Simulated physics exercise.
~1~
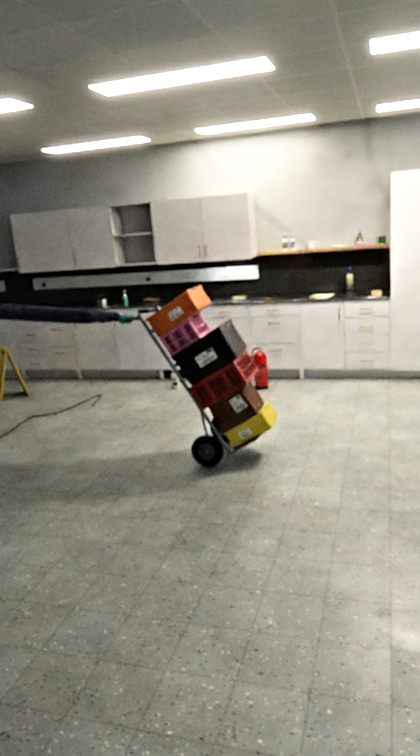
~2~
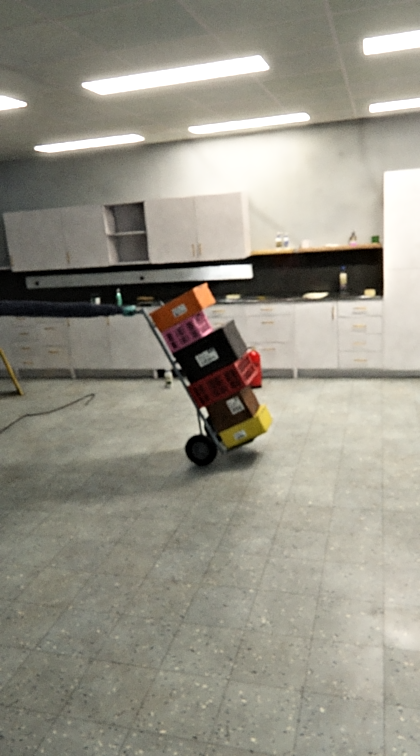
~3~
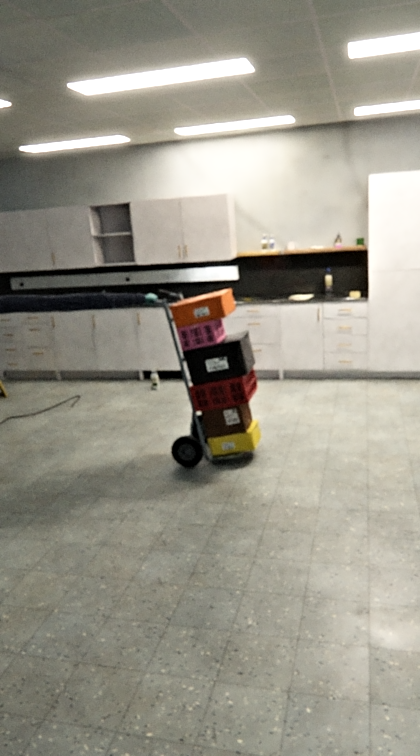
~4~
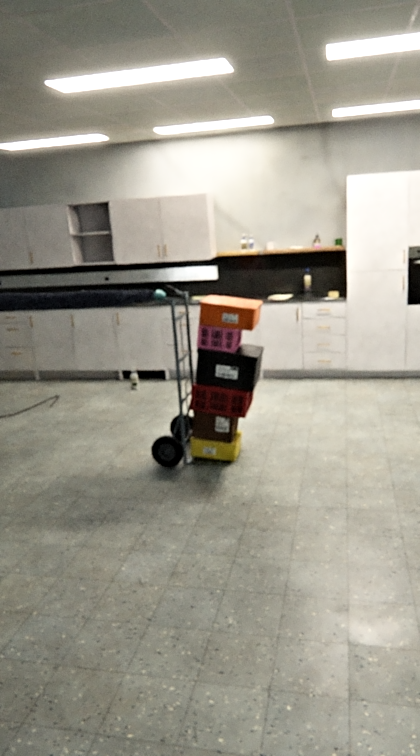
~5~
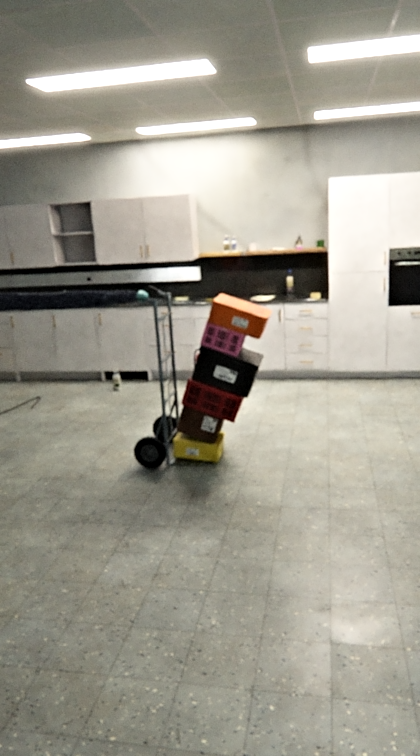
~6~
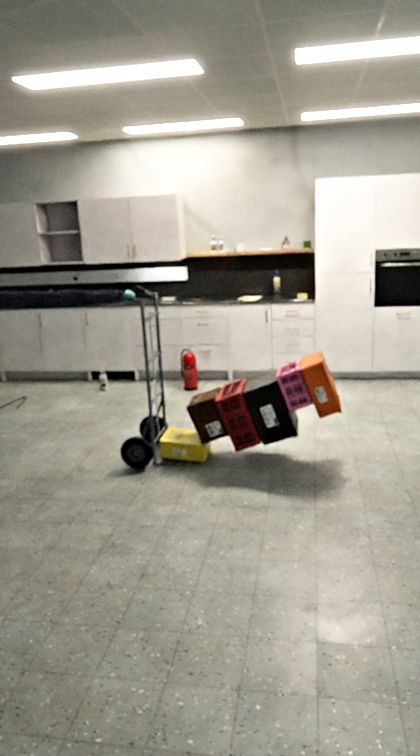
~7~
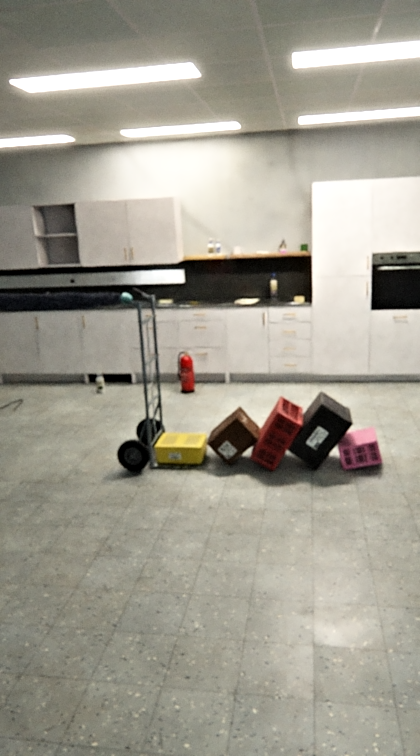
Sack truck tipping upright in a kitchen room, its stacked boxes and crates toppling right across the floor, yellow tote staying put.
